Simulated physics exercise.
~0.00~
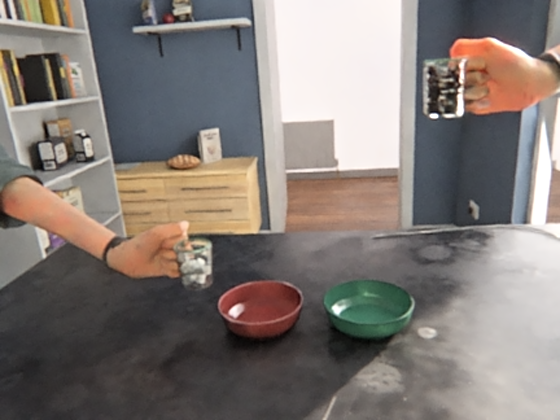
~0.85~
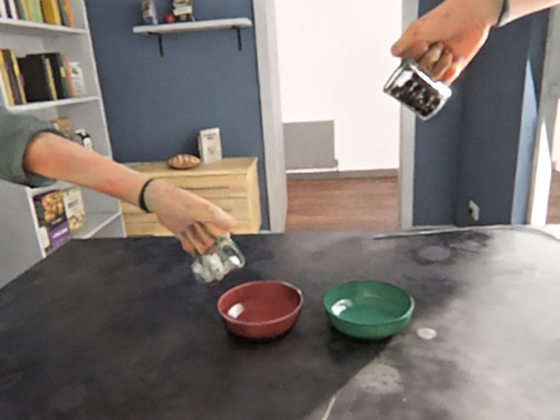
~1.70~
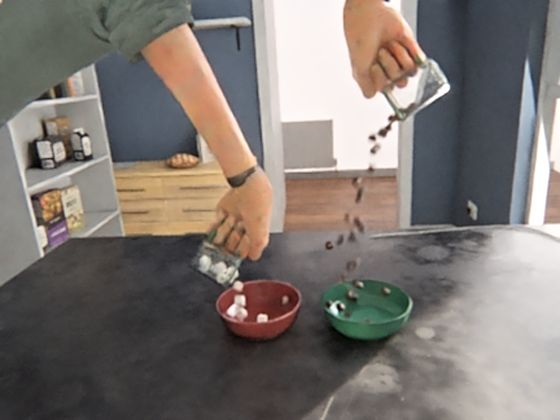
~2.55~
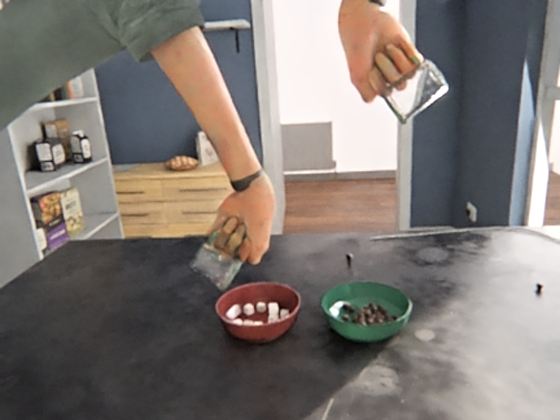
Two hands tip clear cups, filling the red dish cleanly while dark bits scatter around the green.
